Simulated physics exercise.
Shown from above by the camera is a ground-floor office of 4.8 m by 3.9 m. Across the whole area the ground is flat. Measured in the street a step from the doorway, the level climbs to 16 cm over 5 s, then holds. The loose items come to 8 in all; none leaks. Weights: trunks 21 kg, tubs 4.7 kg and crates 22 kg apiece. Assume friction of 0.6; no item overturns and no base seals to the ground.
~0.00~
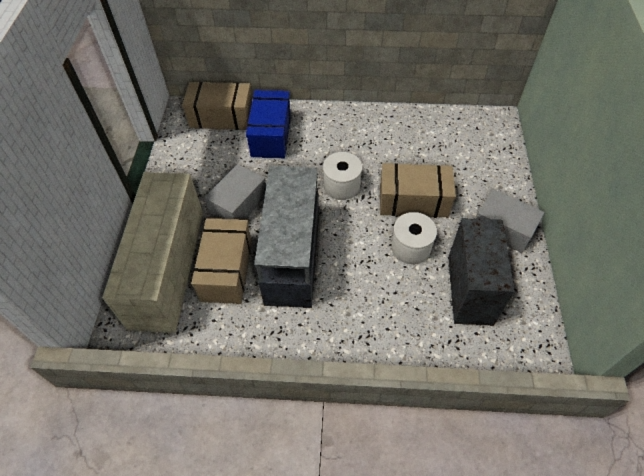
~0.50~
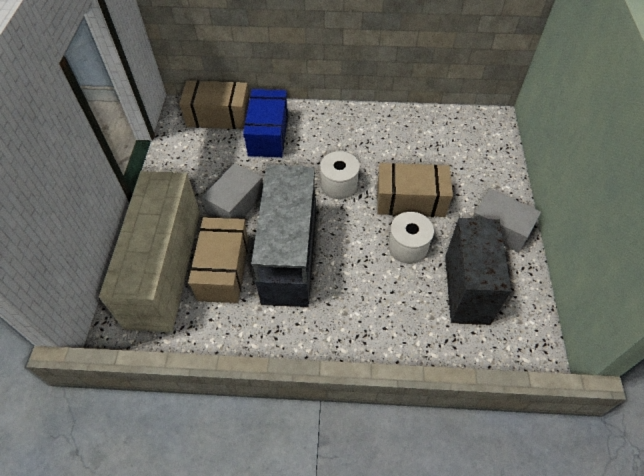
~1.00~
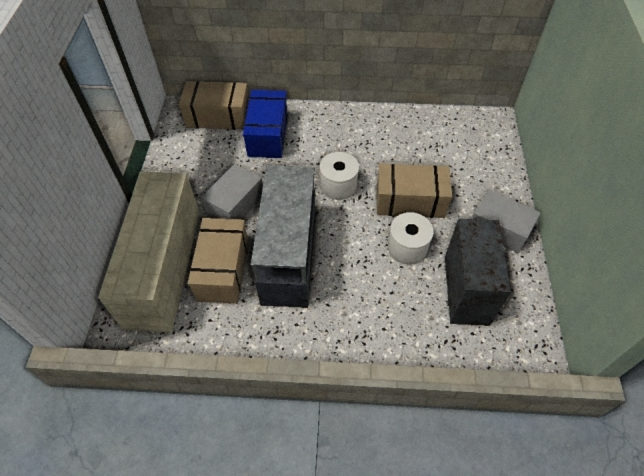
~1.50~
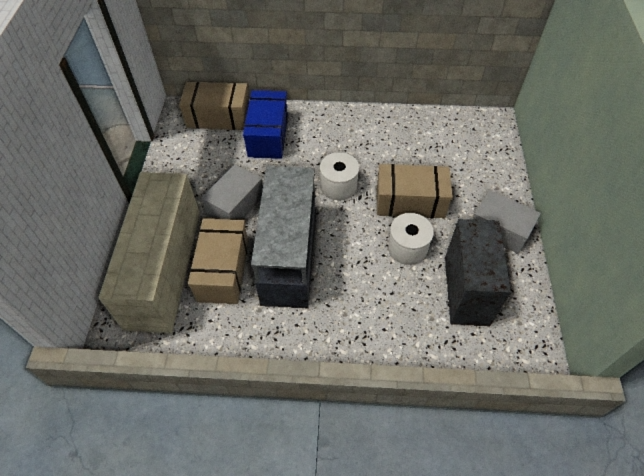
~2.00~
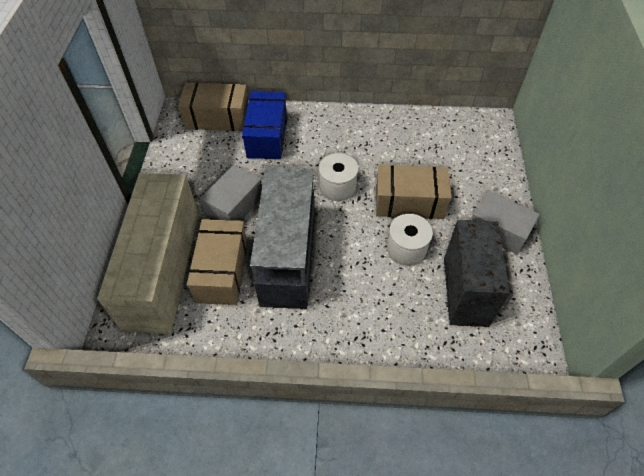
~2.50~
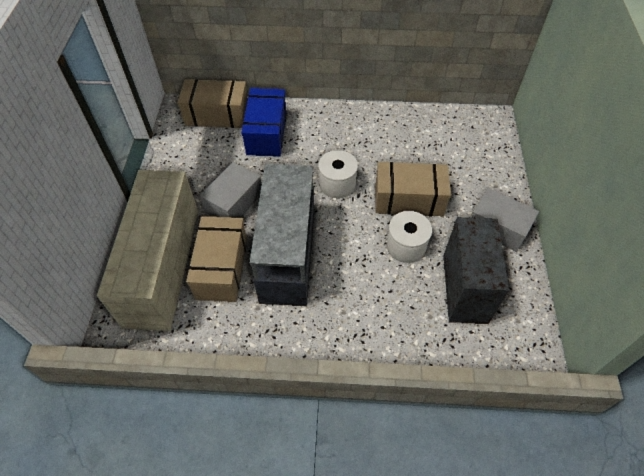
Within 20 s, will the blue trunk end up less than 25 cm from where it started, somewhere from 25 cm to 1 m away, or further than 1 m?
Further than 1 m.
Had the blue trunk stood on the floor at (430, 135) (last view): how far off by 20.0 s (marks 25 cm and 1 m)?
Well, it gets shoved far.
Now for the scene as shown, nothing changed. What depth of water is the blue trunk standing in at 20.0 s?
9 cm, roughly.
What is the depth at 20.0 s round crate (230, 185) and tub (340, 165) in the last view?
Some 8 cm at the first, some 9 cm at the second.
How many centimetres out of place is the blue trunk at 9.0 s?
I'd put it at around 100 cm.
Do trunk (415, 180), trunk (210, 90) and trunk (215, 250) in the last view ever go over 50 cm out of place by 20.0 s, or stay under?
Well, in sequence it's farther, smaller, smaller.
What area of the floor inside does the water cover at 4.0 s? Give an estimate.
Wet: Near 1.5 m2.
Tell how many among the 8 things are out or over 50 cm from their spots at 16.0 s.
4.
After 4.0 s the blue trunk is near (264, 110), 0.0 m from its start, aground; 0 afloat.
After 9.0 s the blue trunk is near (352, 109), 1.1 m from its start, aground; 2 afloat.
After 16.0 s the blue trunk is near (467, 174), 2.6 m from its start, afloat; 4 afloat.
After 20.0 s the blue trunk is near (437, 313), 3.3 m from its start, afloat; 7 afloat.
